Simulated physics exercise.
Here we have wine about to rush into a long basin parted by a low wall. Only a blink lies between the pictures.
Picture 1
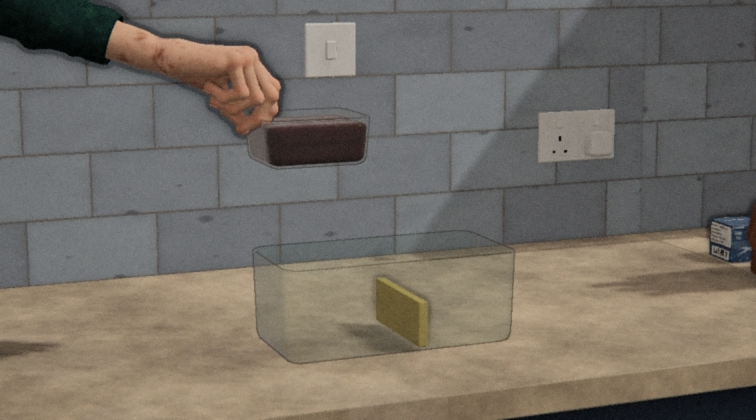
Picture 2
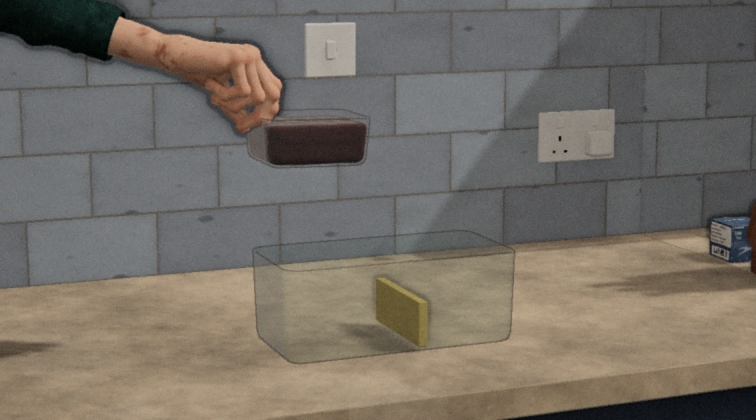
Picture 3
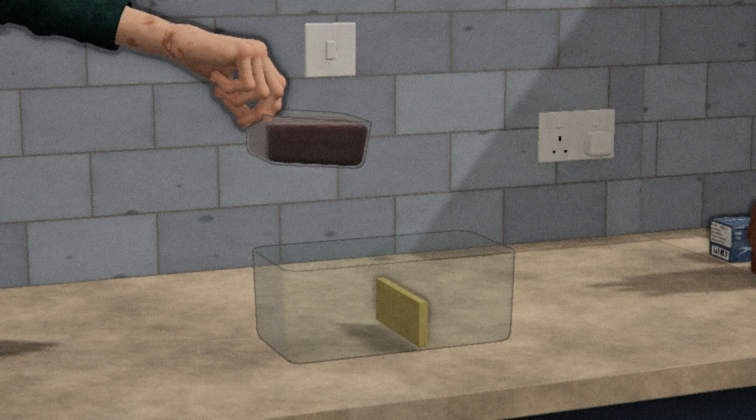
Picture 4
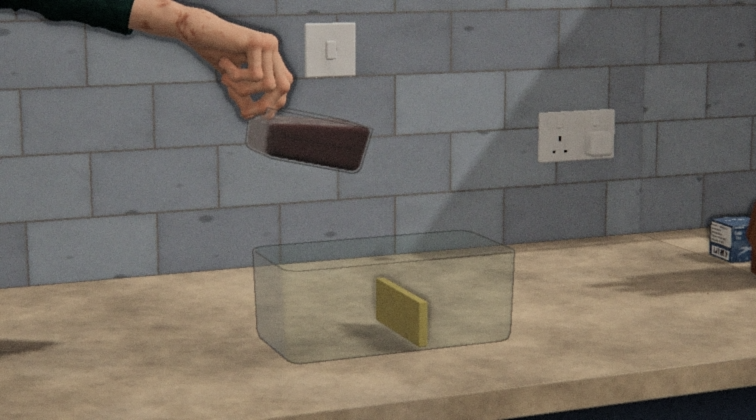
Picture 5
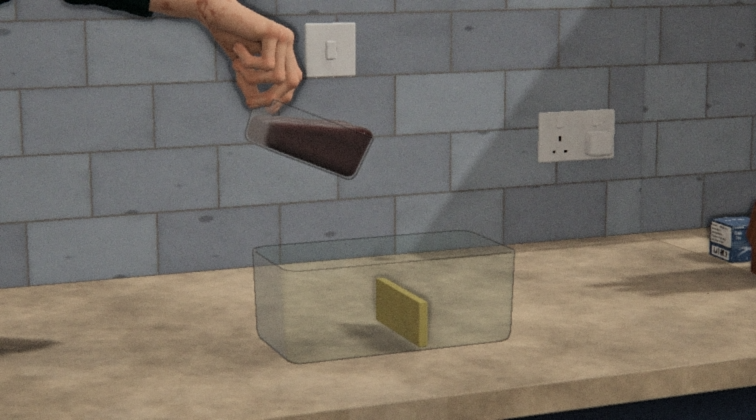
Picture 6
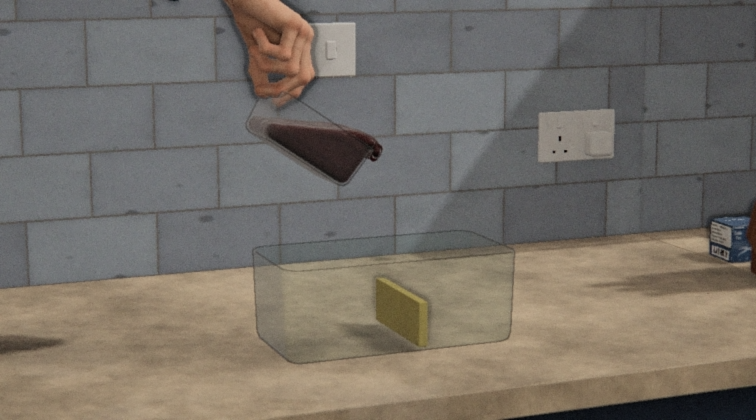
A hand reaching in from the upper left holds a small clear container of dark red liquid above a kitchen worktop, seen from a fixed, slightly raised view. Below it sits a long transparent basin with a low yellow wall inside, before grey-blue tiles, a switch and a socket. The hand shifts rightward, tilting the container down to the right until liquid curls over its edge.
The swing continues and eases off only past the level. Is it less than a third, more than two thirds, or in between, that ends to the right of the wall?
It comes to between a third and two thirds.
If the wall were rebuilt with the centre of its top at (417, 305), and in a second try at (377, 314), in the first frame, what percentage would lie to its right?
Roughly 25 per cent, and 75 per cent.
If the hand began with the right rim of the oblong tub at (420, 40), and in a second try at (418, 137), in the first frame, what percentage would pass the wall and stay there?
About 80 and 90 per cent.
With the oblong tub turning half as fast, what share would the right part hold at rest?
Some 65 per cent.
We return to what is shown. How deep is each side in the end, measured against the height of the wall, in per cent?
Near 20 on the left, 30 on the right.
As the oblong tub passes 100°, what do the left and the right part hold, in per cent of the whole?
The left part 15 per cent, the right part 45.
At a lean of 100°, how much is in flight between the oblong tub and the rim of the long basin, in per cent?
Roughly 35 in a hundred.
A moment on, the oblong tub is tipped right over and 8 per cent is still to pour, 13 is left of the wall and 44 right of it.
Next, the oblong tub is tipped right over and 0 per cent is still to pour, 42 is left of the wall and 53 right of it.
Then the oblong tub is tipped right over and 0 per cent is still to pour, 44 is left of the wall and 54 right of it.
Later the oblong tub is tipped right over and 0 per cent is still to pour, 44 is left of the wall and 54 right of it.
At rest 44 per cent lies left of the wall, 54 right of it and 2 outside.
